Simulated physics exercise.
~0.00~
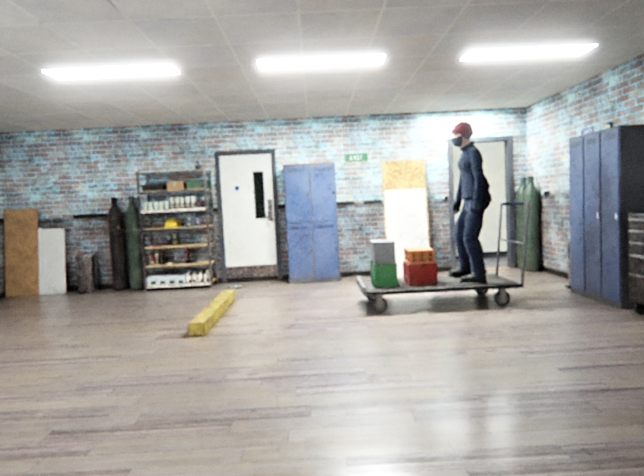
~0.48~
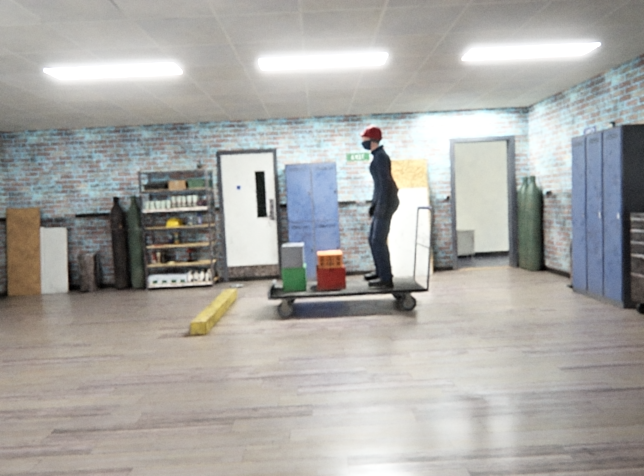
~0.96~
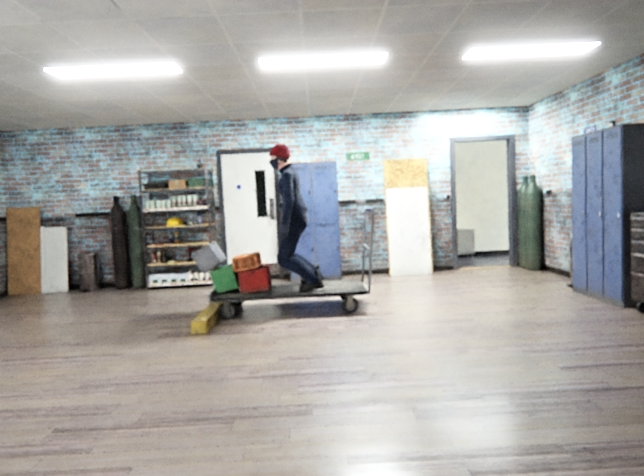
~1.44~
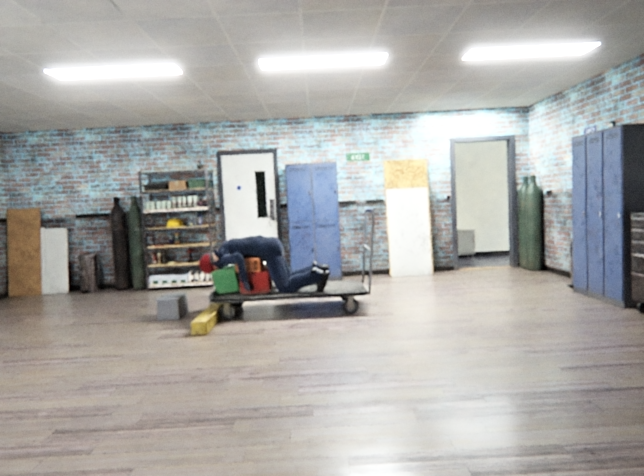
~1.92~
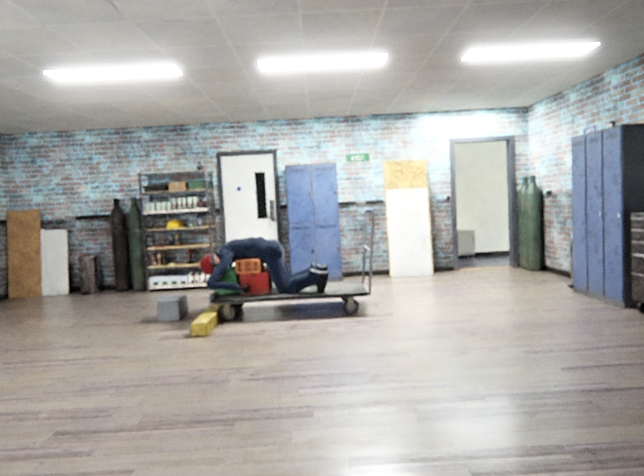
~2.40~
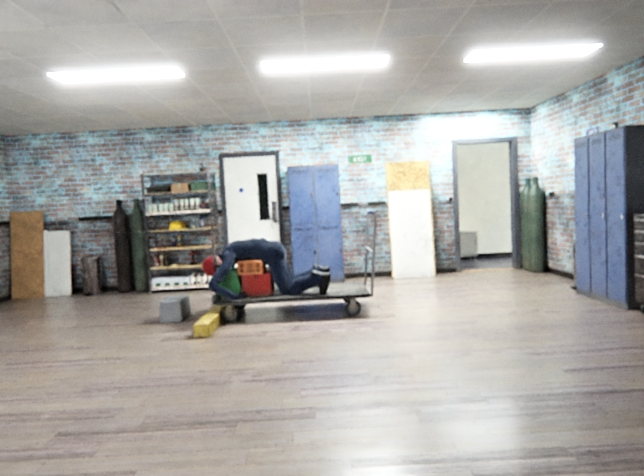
Masked rider in red cap gliding left on flat cart, hitting yellow beam, pitching face down over boxes as grey one falls off.
